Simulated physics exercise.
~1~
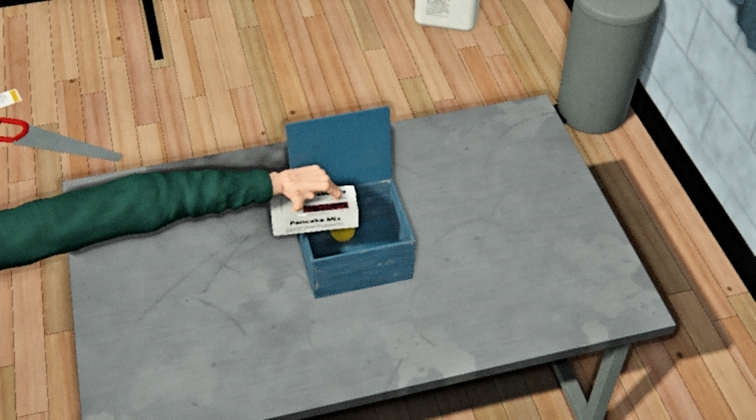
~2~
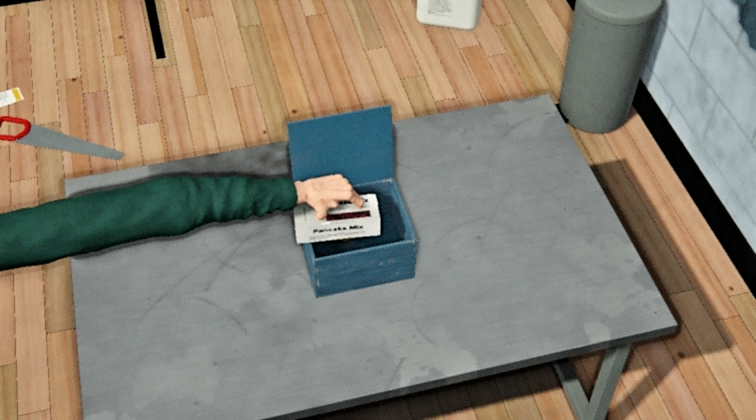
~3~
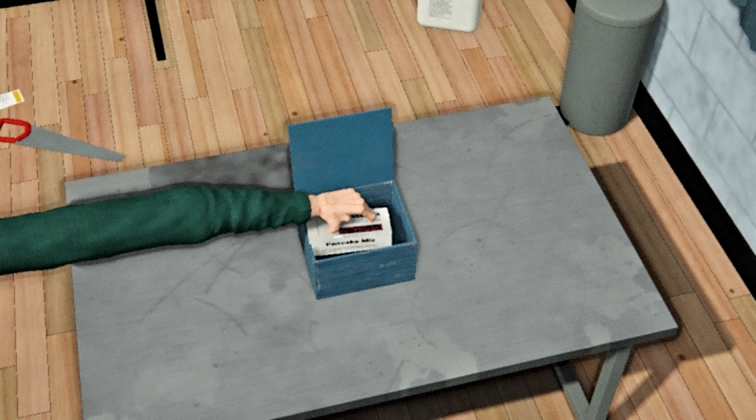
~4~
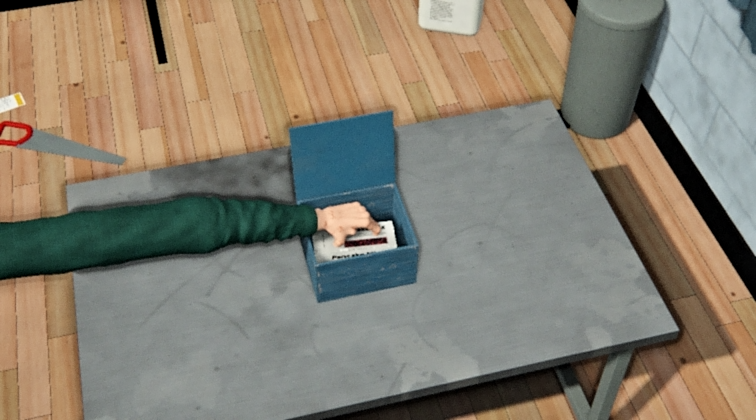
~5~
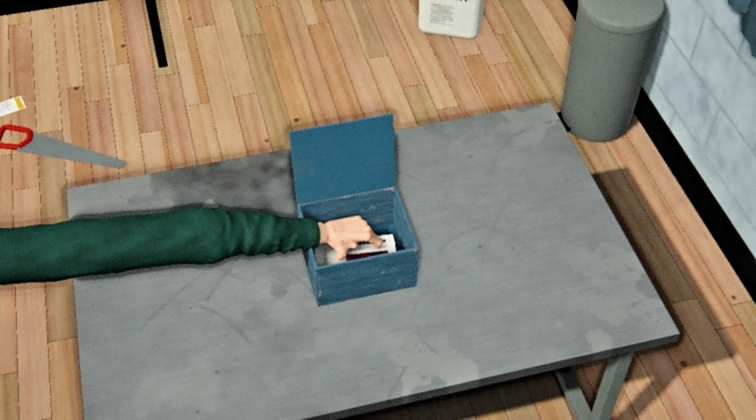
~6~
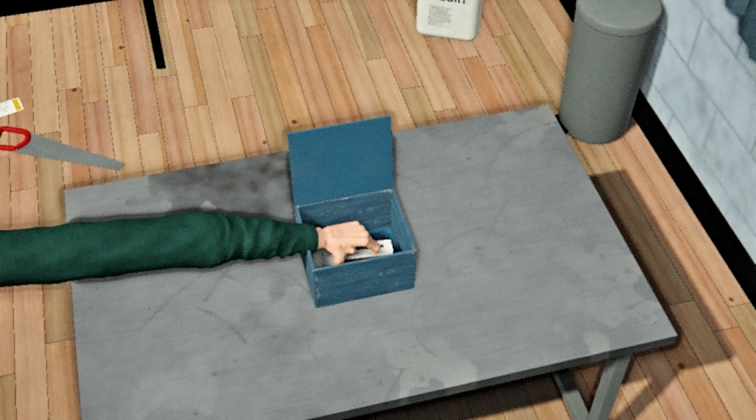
On a grey table in a wood-floored room, a hand in a green sleeve holds a white carton labelled pancake mix over an open blue storage box, moves it right, and lowers it inside between the box's walls.
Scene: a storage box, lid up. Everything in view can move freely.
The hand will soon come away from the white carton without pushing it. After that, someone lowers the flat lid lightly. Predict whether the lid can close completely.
My guess is the lid comes to rest fully.
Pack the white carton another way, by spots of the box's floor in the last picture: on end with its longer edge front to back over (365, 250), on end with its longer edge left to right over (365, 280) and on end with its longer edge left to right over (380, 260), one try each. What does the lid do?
The first attempt ends with the lid standing open, the second with it standing open, and the third with it standing open.
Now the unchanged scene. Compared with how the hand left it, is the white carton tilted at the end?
By the end it has kept its angle.
Then, 1.10 s past the last view, lid starting down.
Then, 1.60 s past the last view, lid 56° above the rim.
Then, 1.90 s past the last view, lid 31° above the rim.
Then, 2.10 s past the last view, lid 12° above the rim.
Finally, lid shut; both still in place. Final places as the last picture's camera would see them, white carton near (354, 263).
